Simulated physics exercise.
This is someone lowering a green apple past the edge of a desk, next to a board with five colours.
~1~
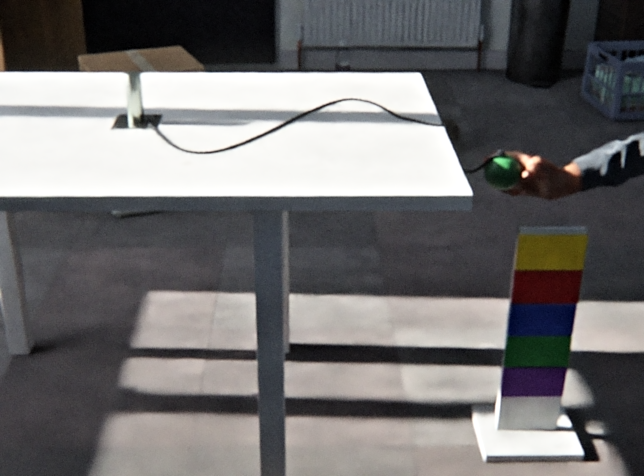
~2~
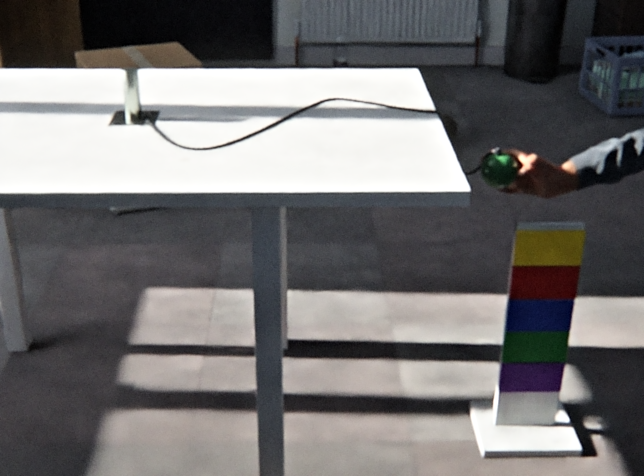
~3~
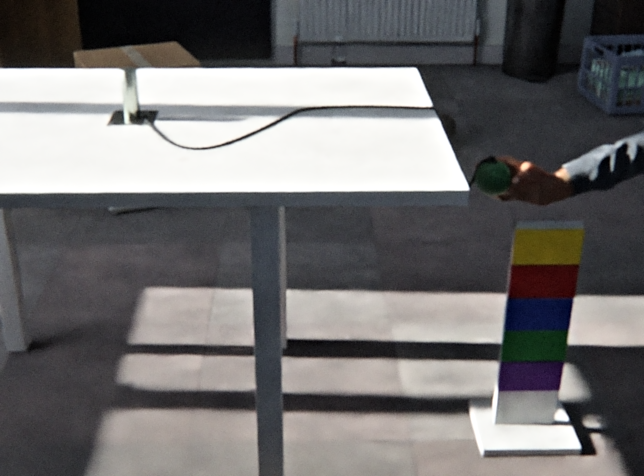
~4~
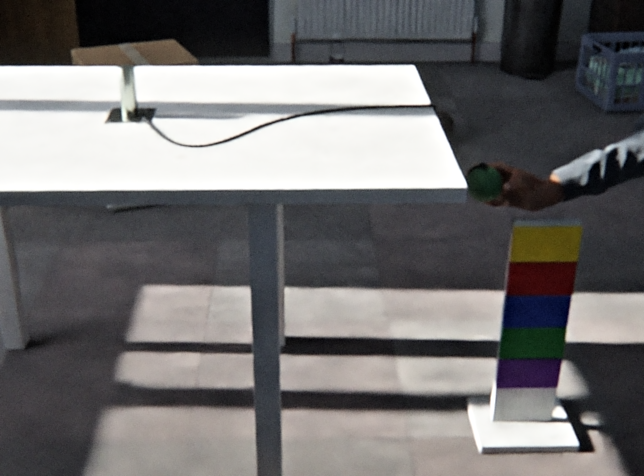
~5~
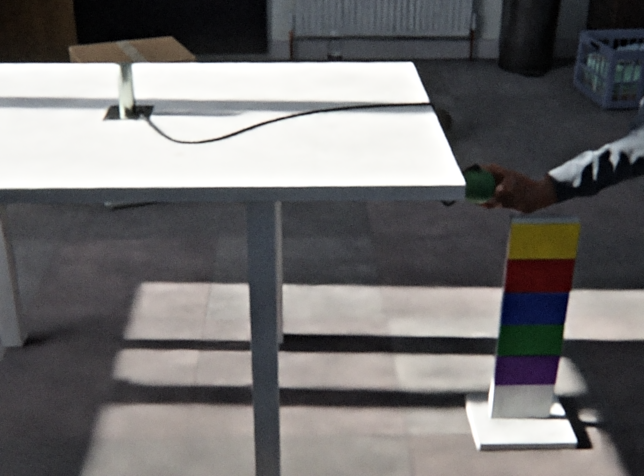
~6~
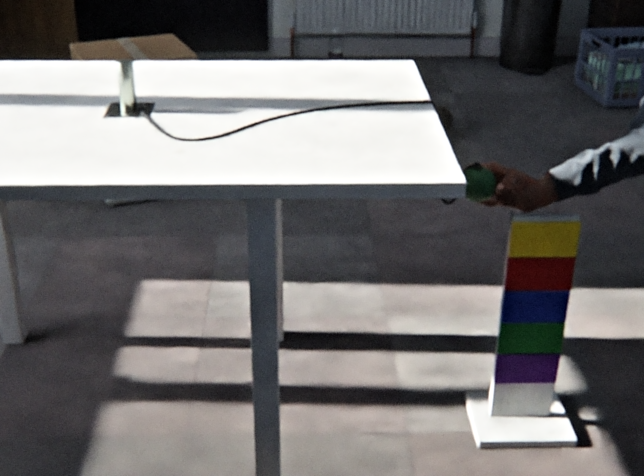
At a white table, a hand holding a green ball on a dark cord moves slightly left to the table's edge.
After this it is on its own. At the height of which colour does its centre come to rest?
Its centre hangs level with the purple band.
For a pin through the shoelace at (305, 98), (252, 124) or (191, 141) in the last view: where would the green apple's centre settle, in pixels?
Near (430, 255), (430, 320) and (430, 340).
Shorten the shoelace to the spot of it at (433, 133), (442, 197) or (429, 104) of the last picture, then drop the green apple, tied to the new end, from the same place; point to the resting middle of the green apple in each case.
Near (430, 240), (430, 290) and (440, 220).
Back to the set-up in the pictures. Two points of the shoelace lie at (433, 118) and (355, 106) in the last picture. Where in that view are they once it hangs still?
They go to (429, 202) and to (435, 115).
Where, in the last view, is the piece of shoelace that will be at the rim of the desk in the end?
Near (355, 106).
Soon after, apple near (458, 366); level with purple.
Then, apple near (392, 342); level with green.
Further on, apple near (435, 344); level with purple.
At rest, apple near (413, 353); level with purple. Its middle rests at the purple band.
